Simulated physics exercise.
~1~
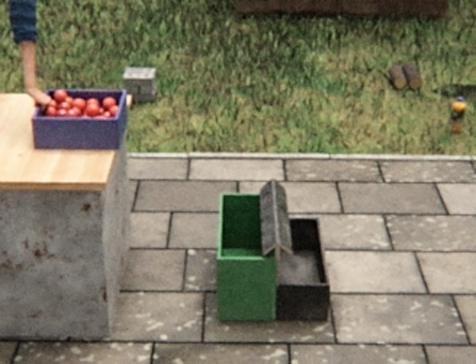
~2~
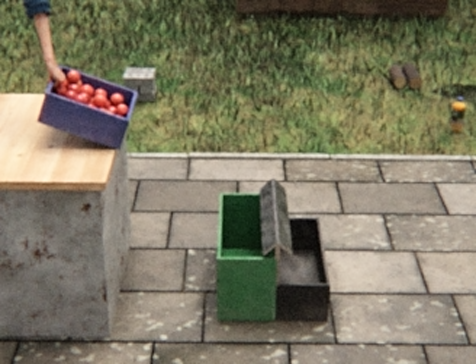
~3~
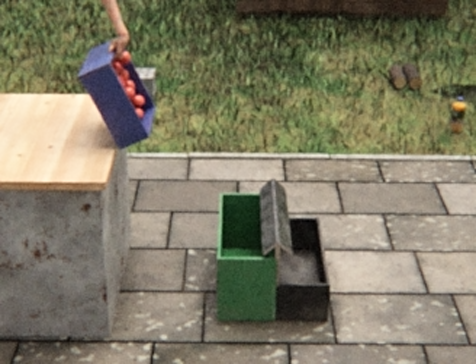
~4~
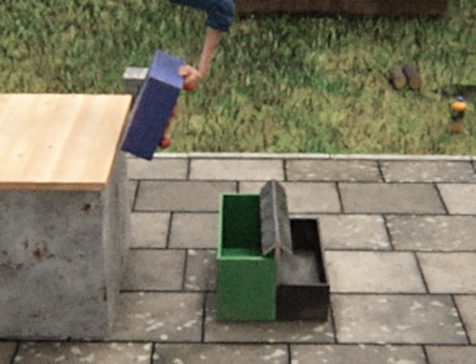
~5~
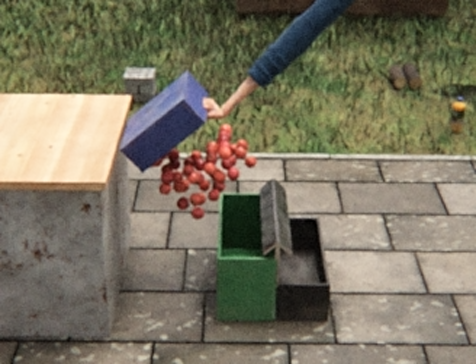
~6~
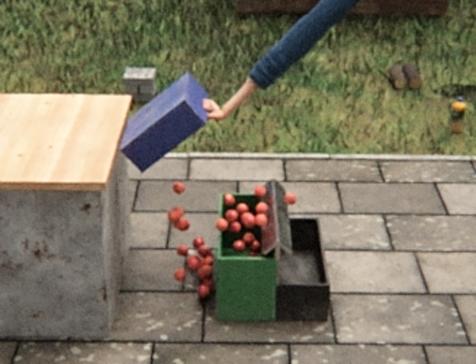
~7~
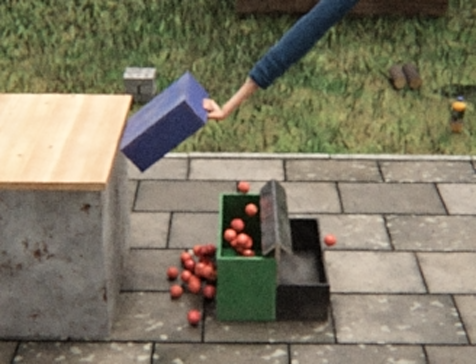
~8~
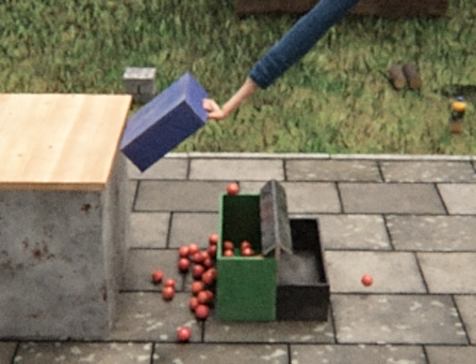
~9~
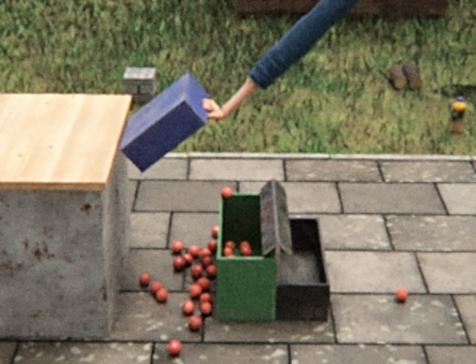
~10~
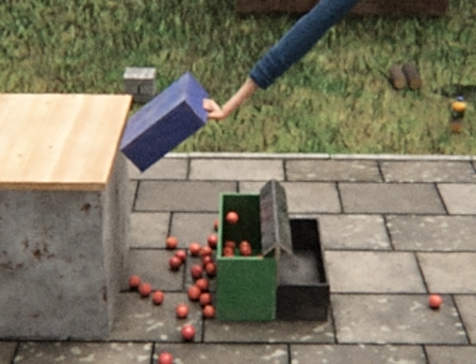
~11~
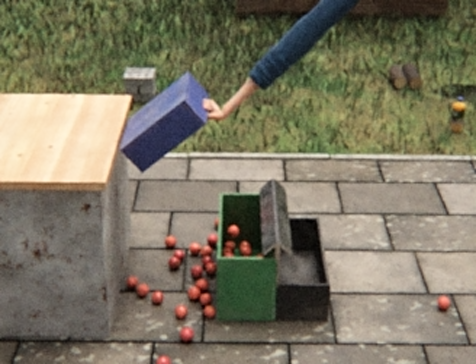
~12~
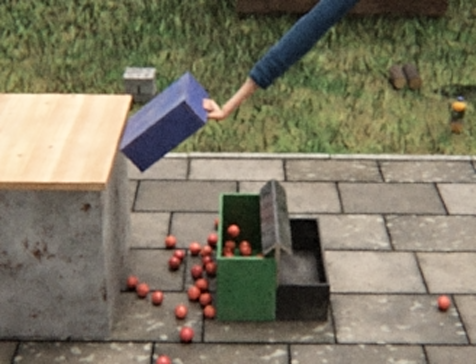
Blue crate of tomatoes being tipped by hand off a bench, spilling many into a green tote and others onto paving.
